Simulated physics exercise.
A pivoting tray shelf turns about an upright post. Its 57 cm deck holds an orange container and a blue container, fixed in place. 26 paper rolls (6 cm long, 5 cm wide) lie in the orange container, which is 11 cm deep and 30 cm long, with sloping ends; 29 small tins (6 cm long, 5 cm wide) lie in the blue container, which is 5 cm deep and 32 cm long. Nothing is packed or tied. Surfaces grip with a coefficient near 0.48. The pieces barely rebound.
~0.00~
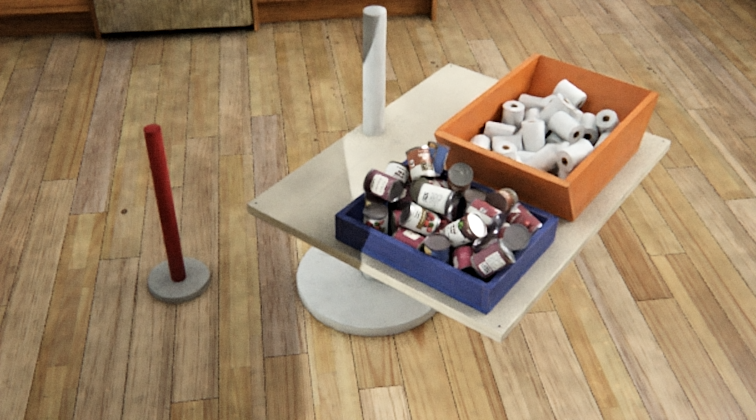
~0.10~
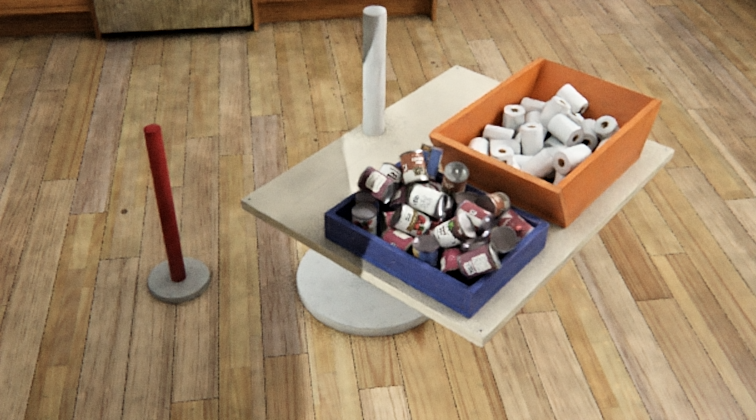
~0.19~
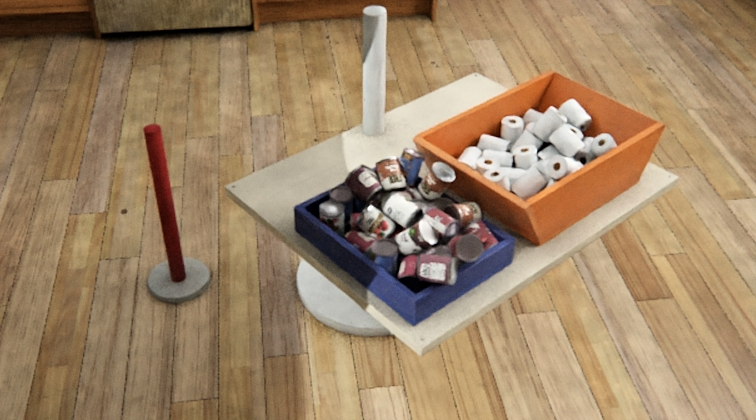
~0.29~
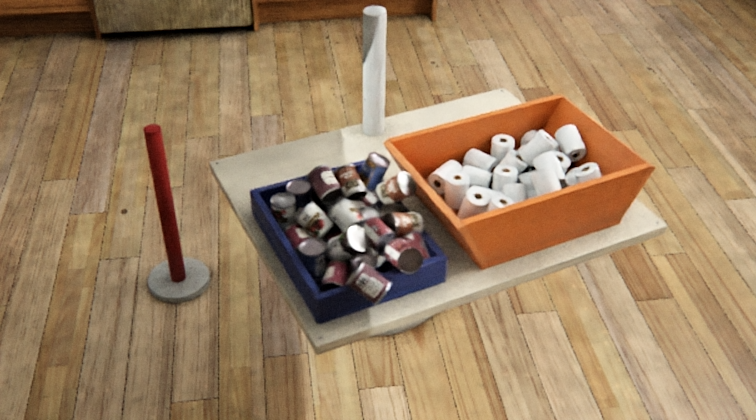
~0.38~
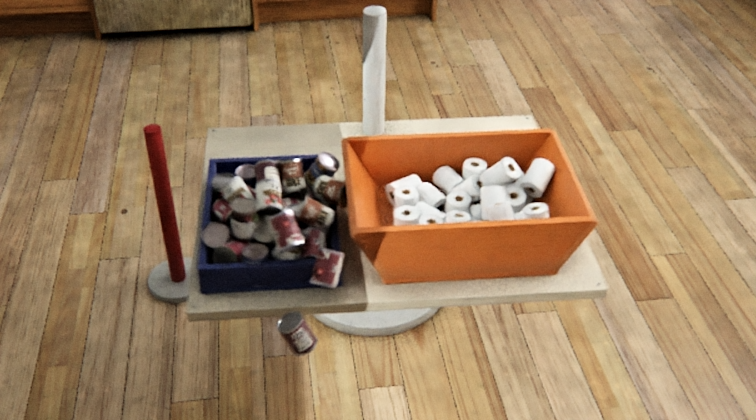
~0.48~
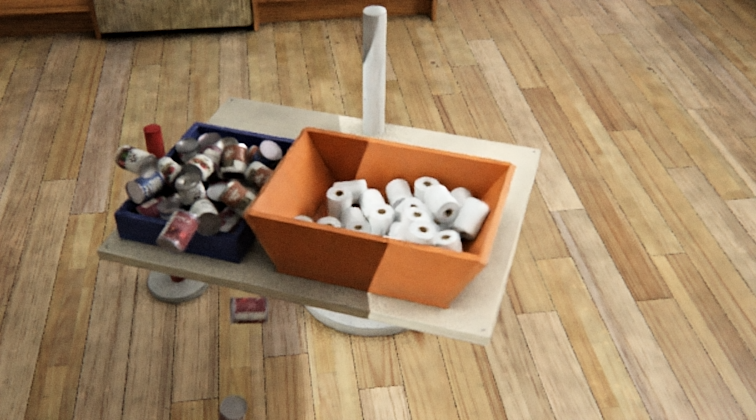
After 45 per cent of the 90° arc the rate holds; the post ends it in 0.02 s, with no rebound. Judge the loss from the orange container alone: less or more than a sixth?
It sheds fewer than one in six of them.
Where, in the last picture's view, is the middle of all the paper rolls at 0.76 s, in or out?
Around (295, 214).
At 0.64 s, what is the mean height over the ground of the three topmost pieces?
Some 60 cm up.
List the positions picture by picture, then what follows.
In the first picture (we follow the rim corner now nearest the camera), orange container at (568, 181); blue container at (485, 285); swung 0°; nothing out yet.
The second picture shows orange container at (559, 187); blue container at (468, 289); swung 3°.
The third picture shows orange container at (528, 203); blue container at (413, 296); swung 12°.
The fourth picture shows orange container at (463, 222); blue container at (318, 294); swung 27°; 1 out, the lowest tin at (369, 283).
The fifth picture shows orange container at (357, 230); blue container at (201, 264); swung 48°; 2 out, the lowest tin at (297, 334).
The sixth picture shows orange container at (250, 212); blue container at (120, 210); swung 70°; 3 out, the lowest tin at (232, 415).
After 0.56 s, end of the swing.
After 0.64 s, 0 of 26 out of the orange container and 8 of 29 out of the blue container.
After 0.76 s, 0 of 26 out of the orange container and 11 of 29 out of the blue container.
After 0.98 s, 0 of 26 out of the orange container and 11 of 29 out of the blue container.
When it is over (at 1.41 s), 0 of 26 out of the orange container and 11 of 29 out of the blue container. Asked share, 0 of 26, 0 per cent.
